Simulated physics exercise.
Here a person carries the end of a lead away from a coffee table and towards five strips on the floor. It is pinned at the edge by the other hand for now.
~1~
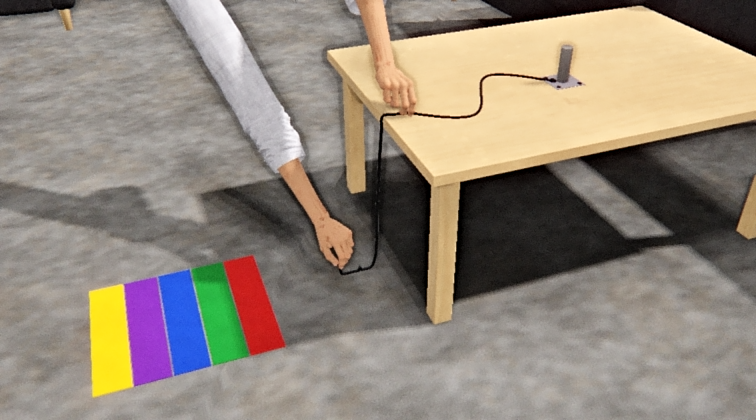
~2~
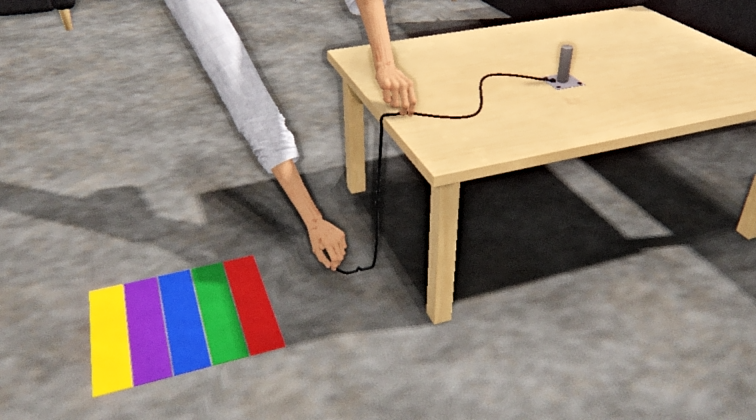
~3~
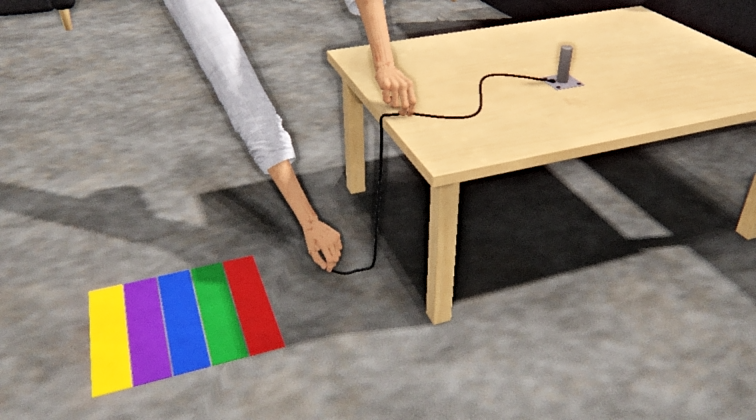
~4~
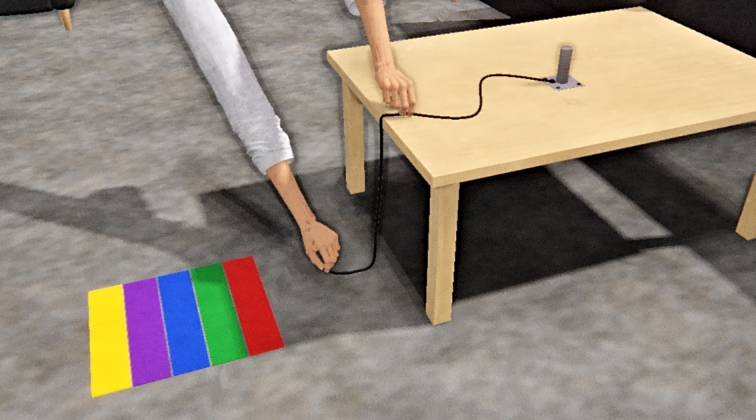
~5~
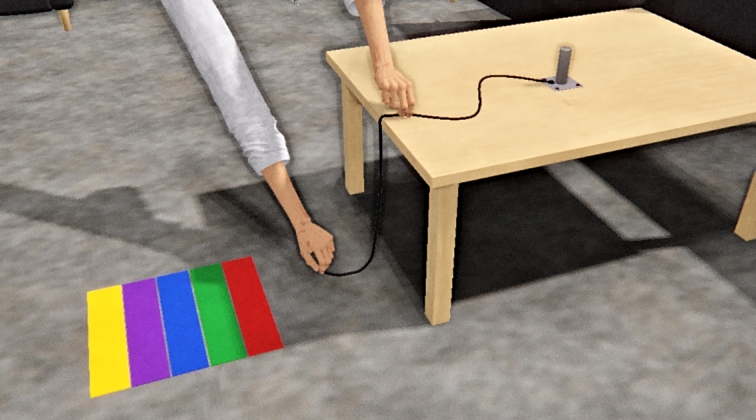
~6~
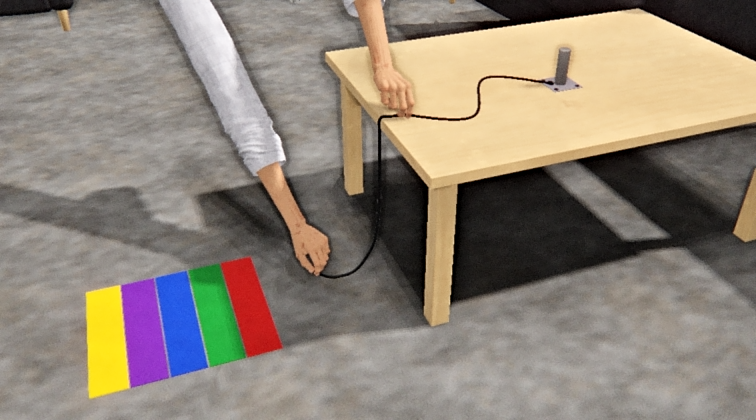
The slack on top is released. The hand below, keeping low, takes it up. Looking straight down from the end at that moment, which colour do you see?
You see purple.
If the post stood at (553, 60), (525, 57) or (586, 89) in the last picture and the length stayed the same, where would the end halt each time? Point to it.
Going through them in sequence: (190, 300), (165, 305) and finally (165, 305).
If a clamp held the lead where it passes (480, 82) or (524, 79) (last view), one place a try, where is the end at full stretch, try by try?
First try close to (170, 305), second close to (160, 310).
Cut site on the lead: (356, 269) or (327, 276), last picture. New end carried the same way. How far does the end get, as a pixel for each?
Case by case it comes to about (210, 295) and then about (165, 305).
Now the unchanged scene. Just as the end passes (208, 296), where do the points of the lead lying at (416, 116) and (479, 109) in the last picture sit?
The first one ends up at (372, 148) and the second one at (422, 109).
Early on, end near (209, 296); over green.
Midway, end near (167, 306); over blue.
At the end of the slack, end near (143, 311); over purple. Over purple.
